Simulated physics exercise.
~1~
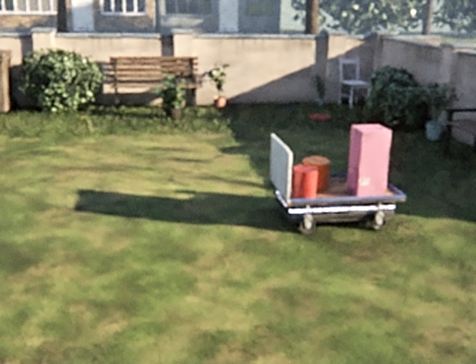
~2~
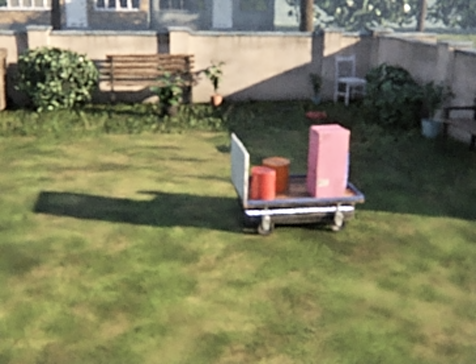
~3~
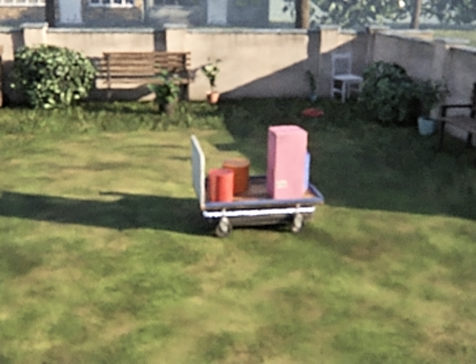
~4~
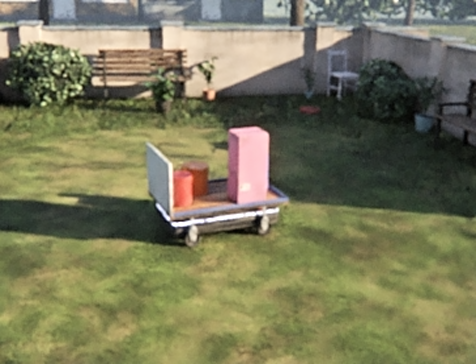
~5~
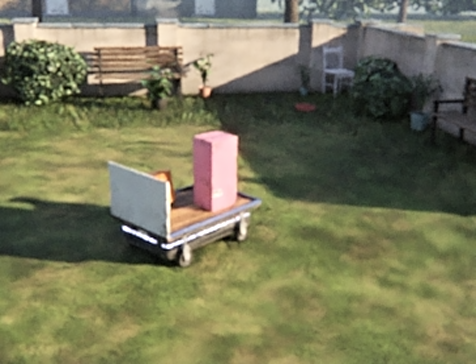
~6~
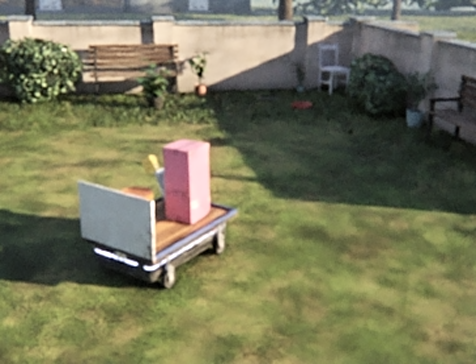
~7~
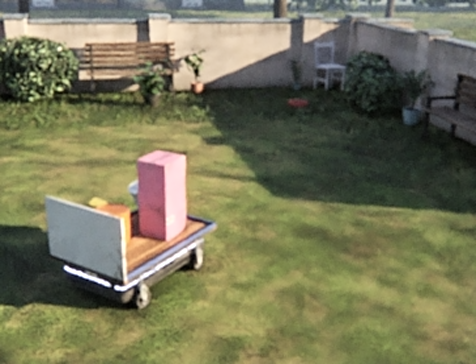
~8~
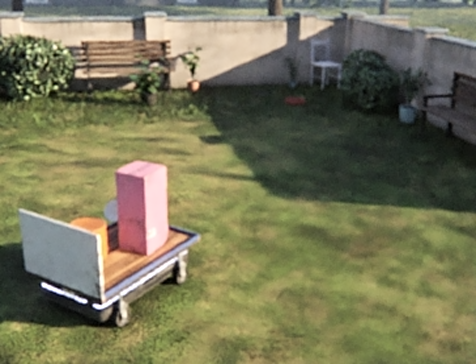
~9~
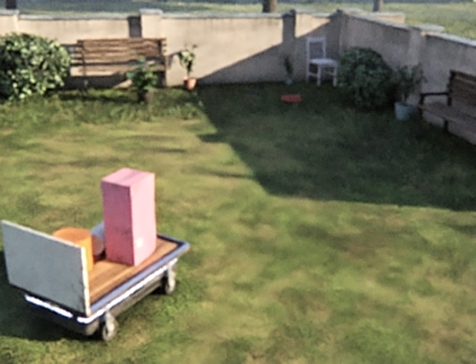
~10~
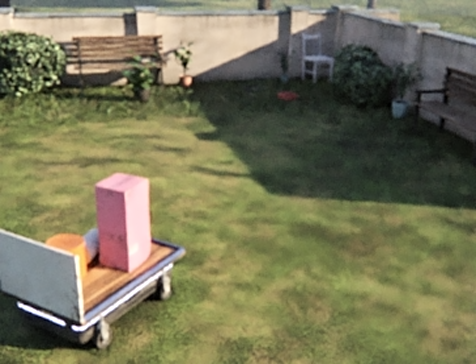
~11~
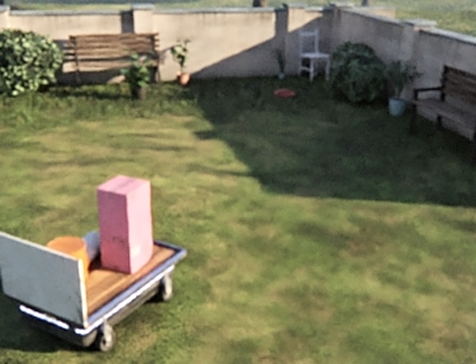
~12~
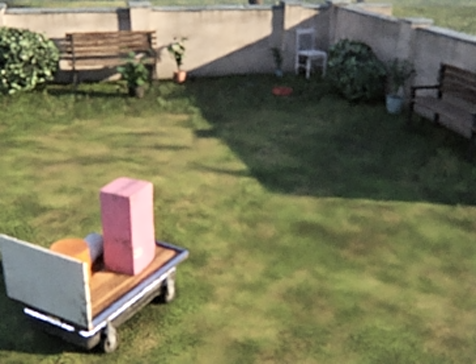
In a walled garden, a loaded cart rolls left, turns toward the viewer and stops.
